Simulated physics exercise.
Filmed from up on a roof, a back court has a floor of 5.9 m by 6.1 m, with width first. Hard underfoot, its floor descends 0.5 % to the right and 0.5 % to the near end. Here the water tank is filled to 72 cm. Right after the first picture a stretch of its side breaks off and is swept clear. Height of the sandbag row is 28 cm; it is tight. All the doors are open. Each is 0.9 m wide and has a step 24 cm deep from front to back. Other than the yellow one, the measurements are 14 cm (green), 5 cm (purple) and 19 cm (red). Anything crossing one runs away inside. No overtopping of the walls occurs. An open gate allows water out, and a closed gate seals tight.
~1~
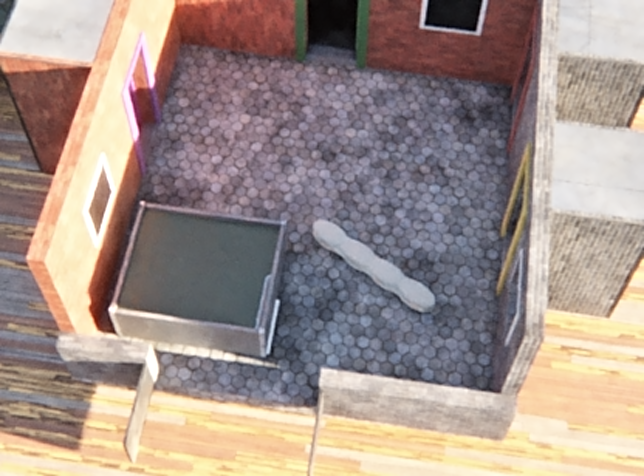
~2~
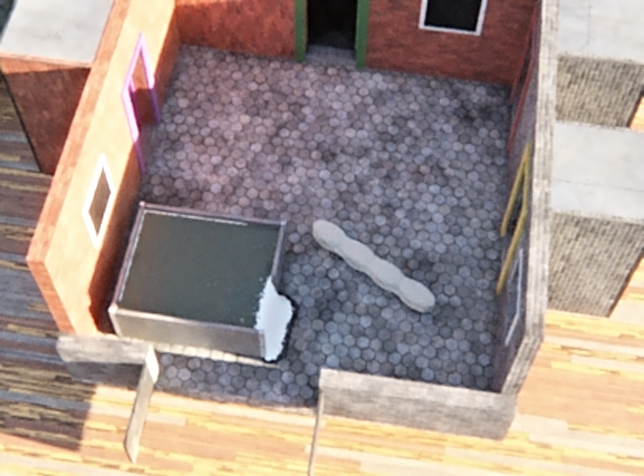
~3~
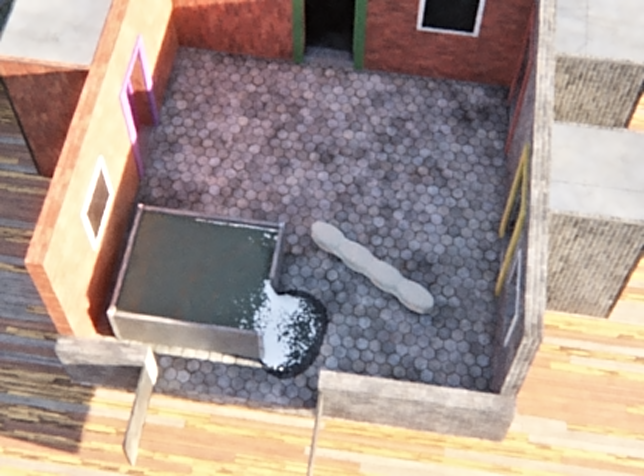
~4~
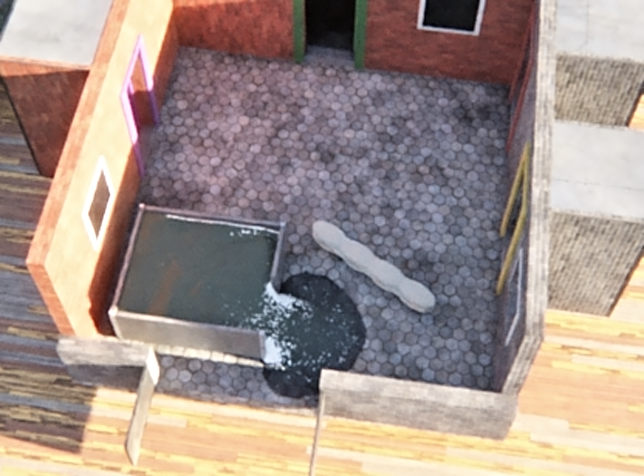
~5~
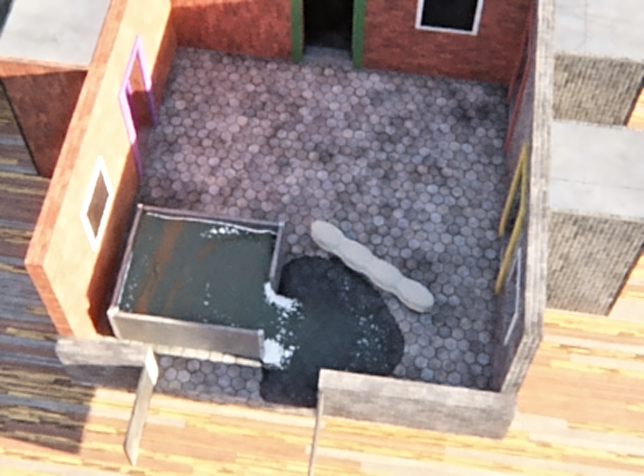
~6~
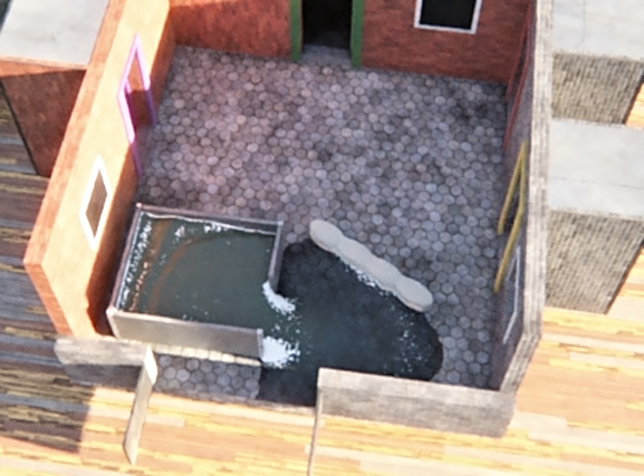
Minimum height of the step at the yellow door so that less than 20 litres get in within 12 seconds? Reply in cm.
Roughly 8 cm.
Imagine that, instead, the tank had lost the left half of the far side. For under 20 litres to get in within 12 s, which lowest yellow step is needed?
You'd want it roughly 7.0 centimetres tall.
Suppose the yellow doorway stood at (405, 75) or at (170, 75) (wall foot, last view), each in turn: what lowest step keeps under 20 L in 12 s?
In turn: Roughly 9.5 cm, roughly 7.0 cm.
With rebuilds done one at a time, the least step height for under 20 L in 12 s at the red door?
Red: Roughly 9.0 cm.
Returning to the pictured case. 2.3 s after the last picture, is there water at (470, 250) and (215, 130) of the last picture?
Taking them in turn, they come out submerged and spared.
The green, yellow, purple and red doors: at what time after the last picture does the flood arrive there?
Green = 3.8 s, yellow = 1.0 s, purple = 7.0 s, red = 2.4 s.
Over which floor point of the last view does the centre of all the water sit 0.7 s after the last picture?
(252, 309) or so.
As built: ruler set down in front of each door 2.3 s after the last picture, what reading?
Lab note, depth in cm: Green 0; yellow 12; purple 0; red 0.
Then, 0.7 s after the last picture water covers 20 % of the floor, deepest (46 cm) near (481, 413); it has not reached the yellow door.
Then, 2.3 s after the last picture water covers 35 % of the floor, deepest (36 cm) near (419, 405); 12 cm at the yellow door, 0 litres in over its 24 cm step.
Then, 11.3 s after the last picture water covers 90 % of the floor, deepest (10 cm) near (88, 360); 5 cm at the yellow door, 0 litres in over its 24 cm step.
At the yellow door as built, the water peaked near 14 cm, 3.7 s after the last picture.
Run again over the same 12 s with other heights there, 39 litres in over 6.5 cm, 8 litres over 10 cm. The limit of 20 litres is kept from about 8 cm up.
